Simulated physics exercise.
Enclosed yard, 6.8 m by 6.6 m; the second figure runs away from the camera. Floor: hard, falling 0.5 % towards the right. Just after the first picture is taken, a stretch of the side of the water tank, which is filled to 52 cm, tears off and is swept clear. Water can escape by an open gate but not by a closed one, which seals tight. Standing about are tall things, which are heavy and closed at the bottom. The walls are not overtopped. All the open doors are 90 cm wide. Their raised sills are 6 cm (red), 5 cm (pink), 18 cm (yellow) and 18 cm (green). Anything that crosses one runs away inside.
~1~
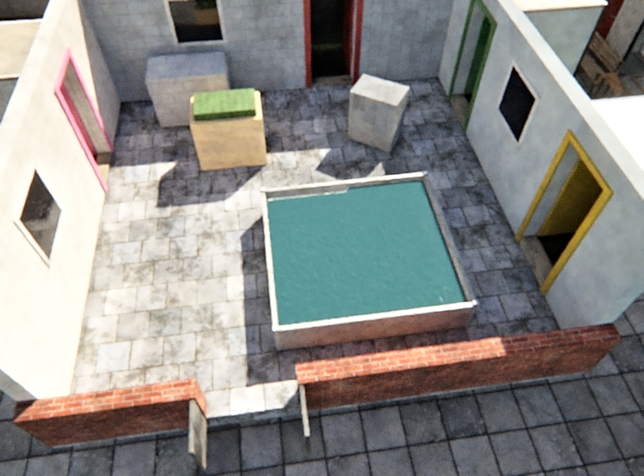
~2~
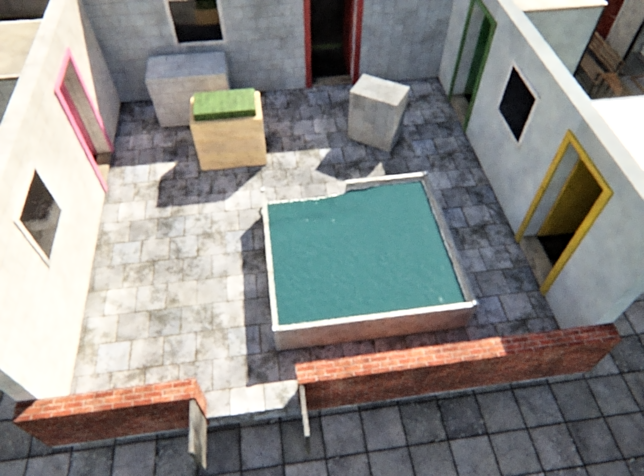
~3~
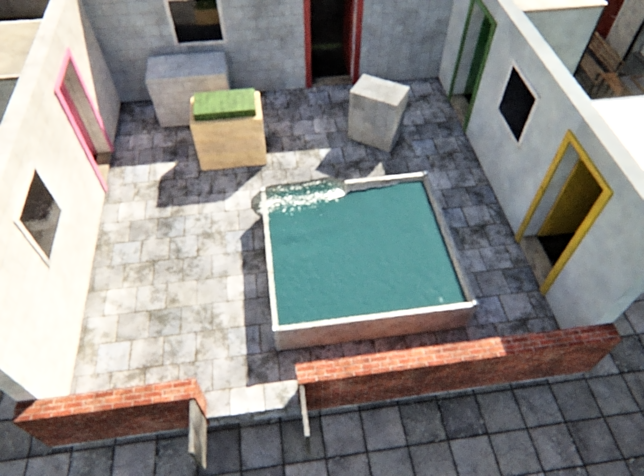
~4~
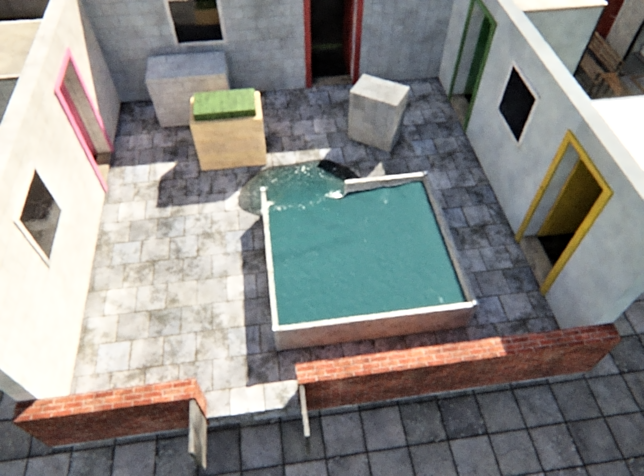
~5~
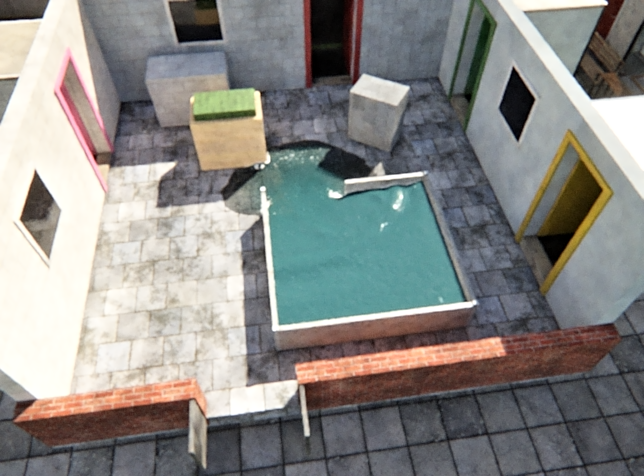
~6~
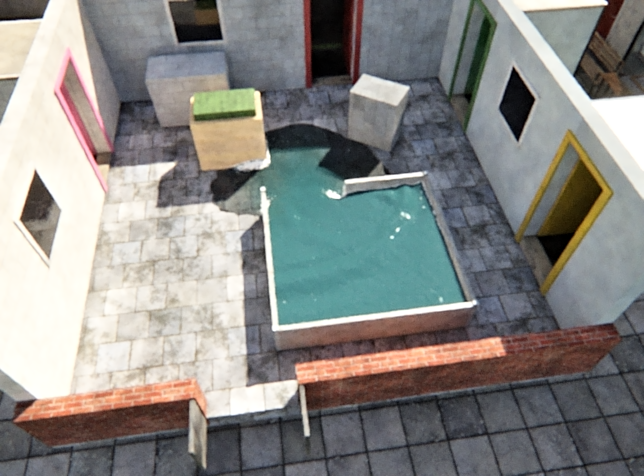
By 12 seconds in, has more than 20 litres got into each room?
The red door will most likely bust the limit, the pink door will most likely bust the limit, the yellow door will most likely respect the limit, the green door will most likely respect the limit.
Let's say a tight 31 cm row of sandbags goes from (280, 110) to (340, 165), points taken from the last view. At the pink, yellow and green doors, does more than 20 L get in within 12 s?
Result - pink: Yes, exceeded, yellow: No, not exceeded, green: No, not exceeded.
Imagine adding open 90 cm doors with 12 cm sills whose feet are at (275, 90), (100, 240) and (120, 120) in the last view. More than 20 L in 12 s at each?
First doorway gets there, second falls short, third falls short.
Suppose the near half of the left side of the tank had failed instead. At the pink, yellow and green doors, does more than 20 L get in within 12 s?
Pink exceeds; yellow falls short; green falls short.
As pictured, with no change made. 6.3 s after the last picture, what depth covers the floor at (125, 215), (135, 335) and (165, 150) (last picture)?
8, 2 and 4 cm.
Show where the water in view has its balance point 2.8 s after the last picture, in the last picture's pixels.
Its balance point lies near (315, 208).
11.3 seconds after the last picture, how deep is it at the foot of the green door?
Roughly 8.5 centimetres.
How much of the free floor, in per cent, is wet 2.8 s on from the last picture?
Roughly 45 percent.
Then, 0.7 s after the last picture water covers 20 % of the floor and is deepest (30 cm) near (282, 206); red door 5 cm at the sill, 0 L in, pink door not reached, yellow door not reached, green door not reached.
Then, 1.5 s after the last picture water covers 30 % of the floor and is deepest (32 cm) near (268, 171); red door 20 cm at the sill, 32 L in, pink door 7 cm at the sill, 0 L in, yellow door not reached, green door not reached.
Then, 2.8 s after the last picture water covers 45 % of the floor and is deepest (24 cm) near (293, 91); red door 22 cm at the sill, 153 L in, pink door 12 cm at the sill, 39 L in, yellow door not reached, green door 4 cm at the sill, 0 L in.
Then, 6.3 s after the last picture water covers 85 % of the floor and is deepest (16 cm) near (293, 91); red door 14 cm at the sill, 334 L in, pink door 8 cm at the sill, 82 L in, yellow door 4 cm at the sill, 0 L in, green door 11 cm at the sill, 0 L in.
Then, 11.3 s after the last picture water covers 100 % of the floor and is deepest (12 cm) near (535, 355); red door 9 cm at the sill, 414 L in, pink door 6 cm at the sill, 93 L in, yellow door 11 cm at the sill, 0 L in, green door 9 cm at the sill, 0 L in.
